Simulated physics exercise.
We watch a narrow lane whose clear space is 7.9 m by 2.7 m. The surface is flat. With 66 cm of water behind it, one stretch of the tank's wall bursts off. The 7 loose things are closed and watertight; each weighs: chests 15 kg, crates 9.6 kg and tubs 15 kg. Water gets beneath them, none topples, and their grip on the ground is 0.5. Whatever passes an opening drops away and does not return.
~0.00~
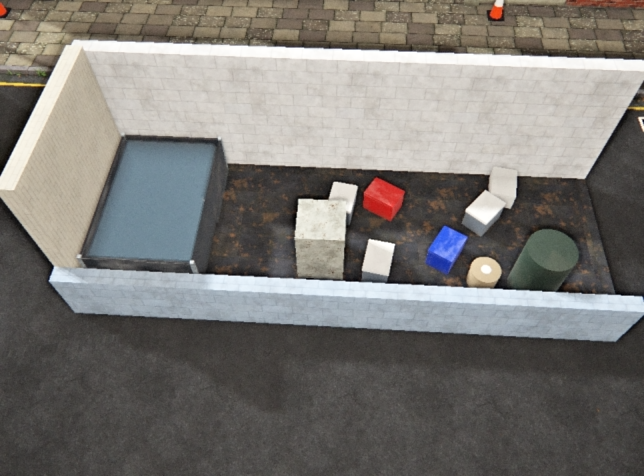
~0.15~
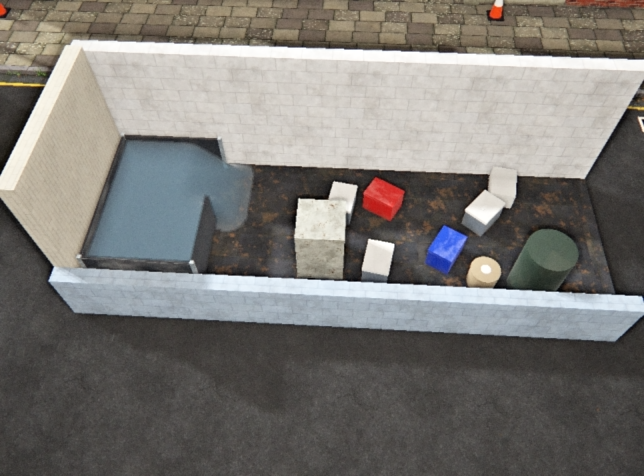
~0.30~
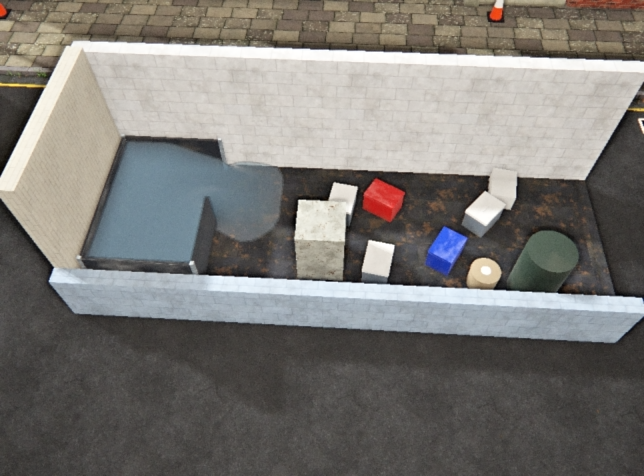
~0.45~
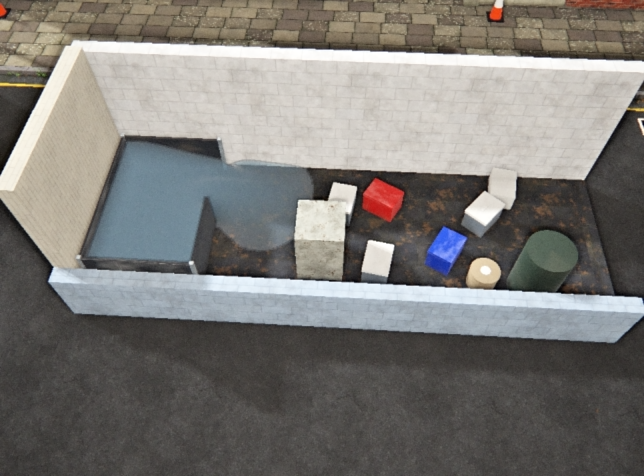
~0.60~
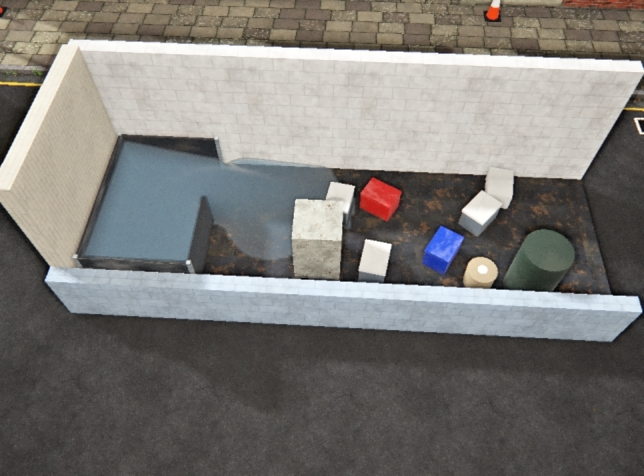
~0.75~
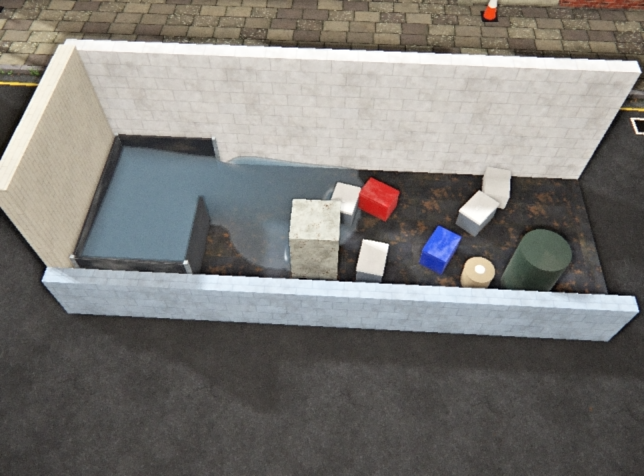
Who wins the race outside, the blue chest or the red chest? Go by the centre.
It is the red one that leaves first.
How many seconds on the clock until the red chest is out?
Near 3.0 s.
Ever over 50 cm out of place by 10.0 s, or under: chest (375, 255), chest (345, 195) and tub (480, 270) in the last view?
In turn: Less, over, past it.
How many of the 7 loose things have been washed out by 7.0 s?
By then 5.
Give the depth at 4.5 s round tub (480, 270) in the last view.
About 15 cm.
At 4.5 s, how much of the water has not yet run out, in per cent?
About 72 per cent.
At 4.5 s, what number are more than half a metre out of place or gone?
By then 5.
After 2.0 s the blue chest is near (477, 251), 0.5 m from its start, aground; the red chest is near (467, 202), 1.4 m from its start, afloat; 0 of 7 are out; 2 afloat.
After 4.5 s the blue chest is near (593, 219), 2.5 m from its start, afloat; the red chest has gone out (at 3.2 s); 4 of 7 are out; 3 afloat.
After 7.0 s the blue chest has gone out (at 4.6 s); the red chest has gone out (at 3.2 s); 5 of 7 are out; 1 afloat.
After 10.0 s the blue chest has gone out (at 4.6 s); the red chest has gone out (at 3.2 s); 5 of 7 are out; 0 afloat.
